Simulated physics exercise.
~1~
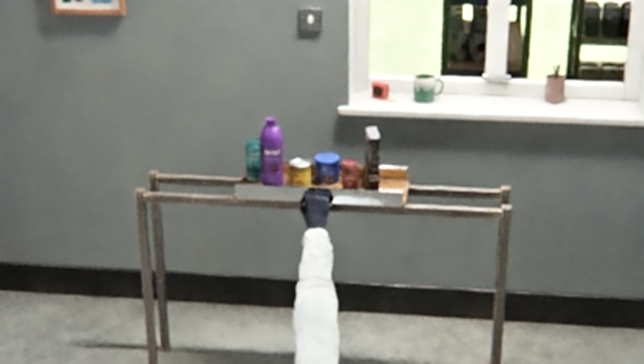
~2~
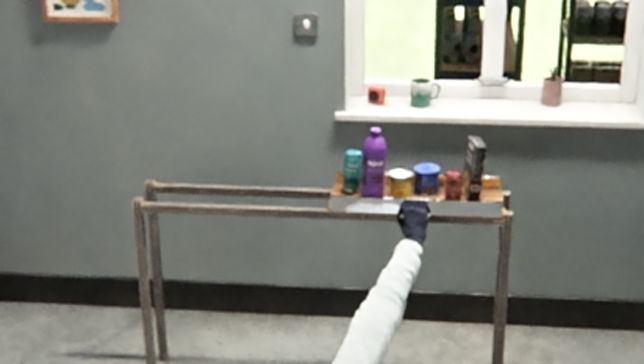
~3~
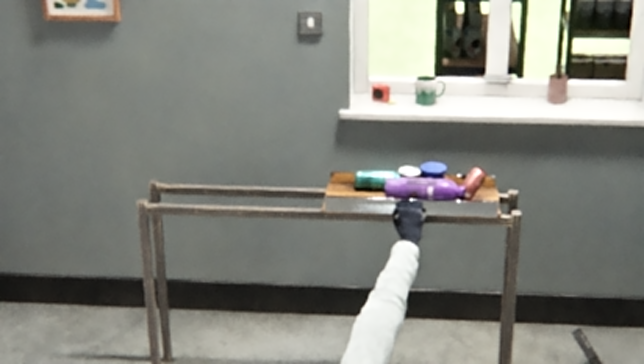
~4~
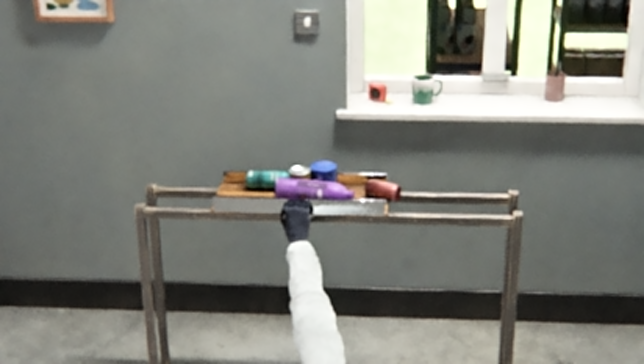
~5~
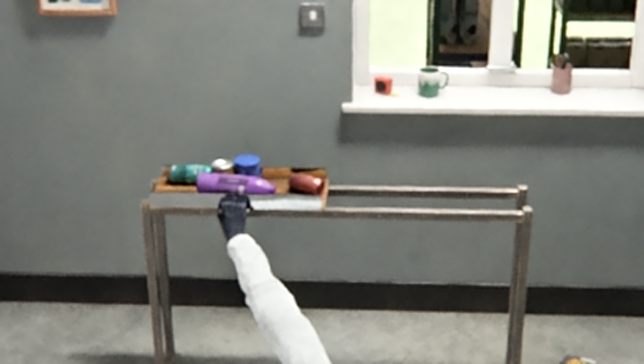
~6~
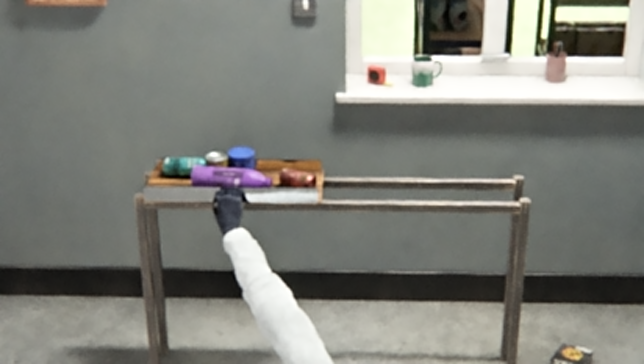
The footage shows a gloved hand moving a tray of containers right along a metal frame, where the purple bottle, turquoise can and red can topple and a black packet leaves the tray, before it moves the tray left, the toppled containers still lying on it.
